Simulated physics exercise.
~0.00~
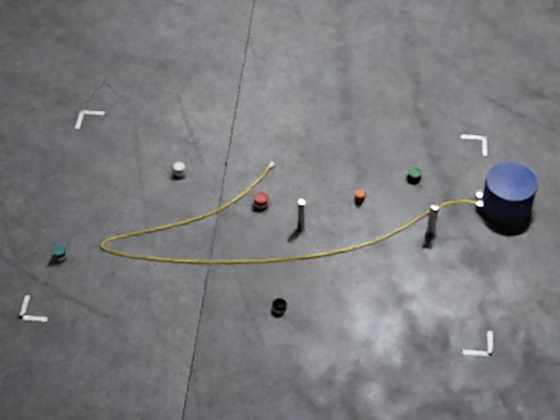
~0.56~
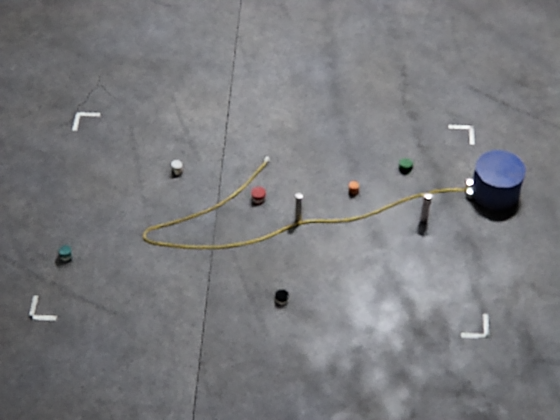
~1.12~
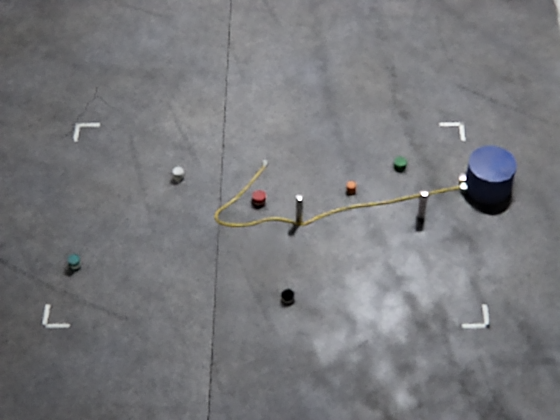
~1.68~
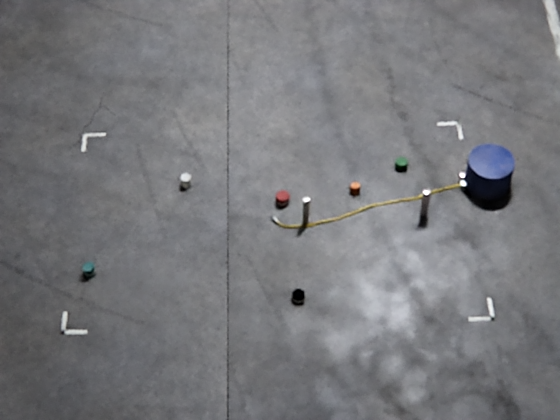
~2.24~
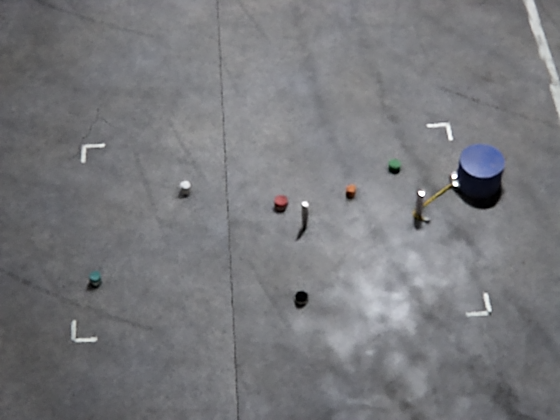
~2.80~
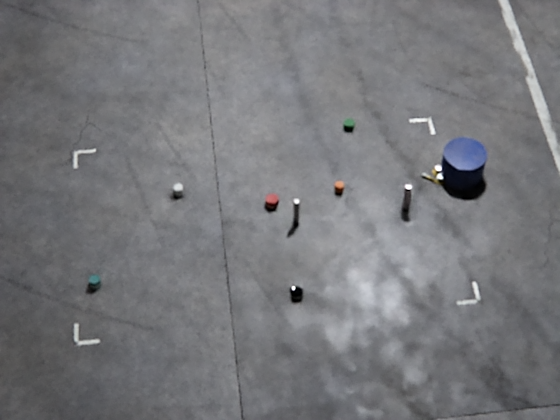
At the start, a long yellow lead runs left from a blue drum past two upright posts on a grey floor, then loops back to a loose end near a red canister, with five other small containers around it. The lead draws in towards the drum, and its loop shrinks rightward. As the loose end comes round near the left post, the red canister shifts slightly right. The lead then shortens to a small piece by the right post. Finally, the green tub moves up and left, and only a short stub remains beside the drum.
